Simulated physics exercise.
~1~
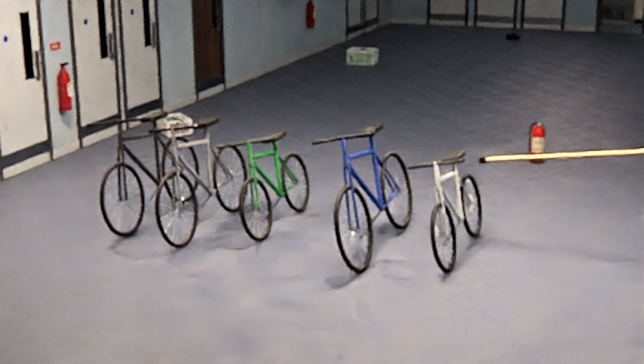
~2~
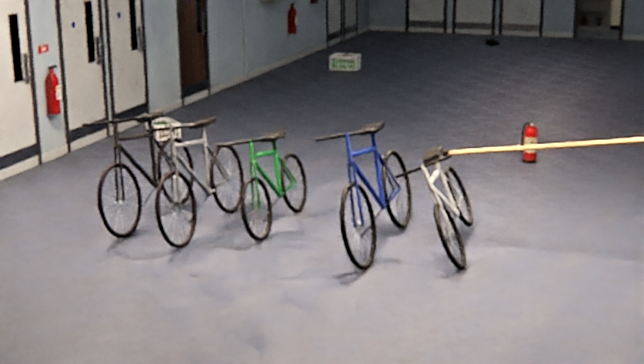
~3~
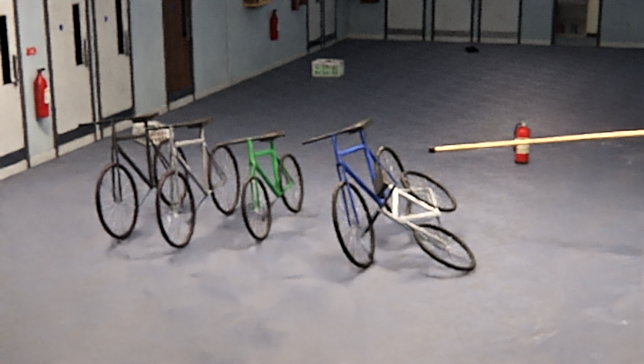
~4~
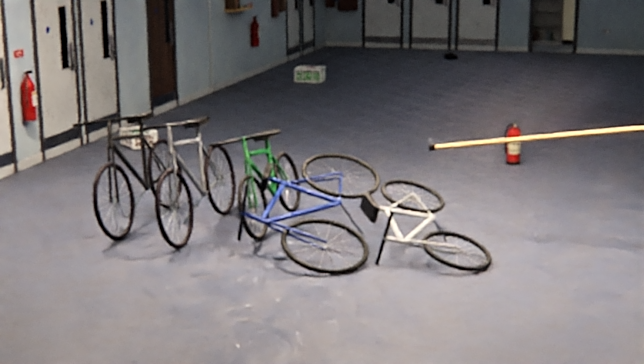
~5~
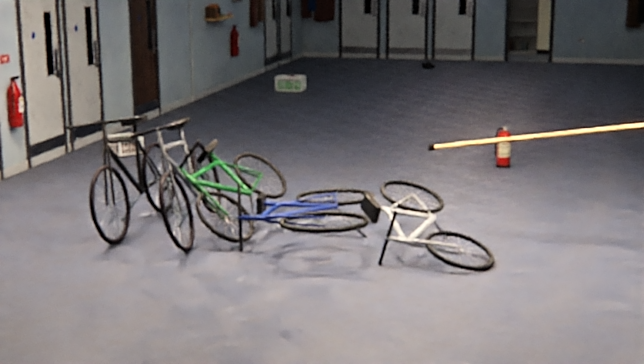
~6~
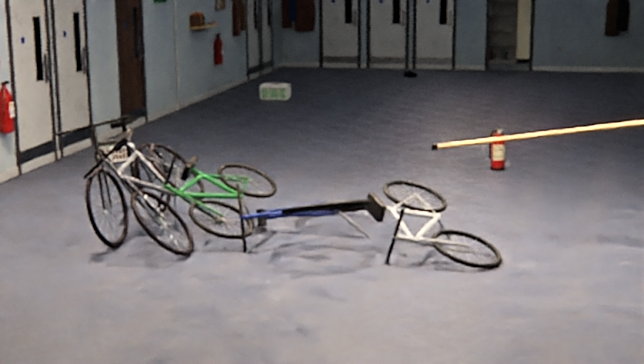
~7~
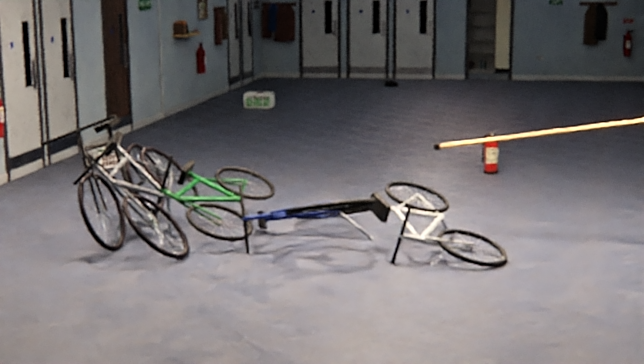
Pole tipping a white bicycle into a row of bikes, toppling blue, then green, then grey, which leans on the last one.
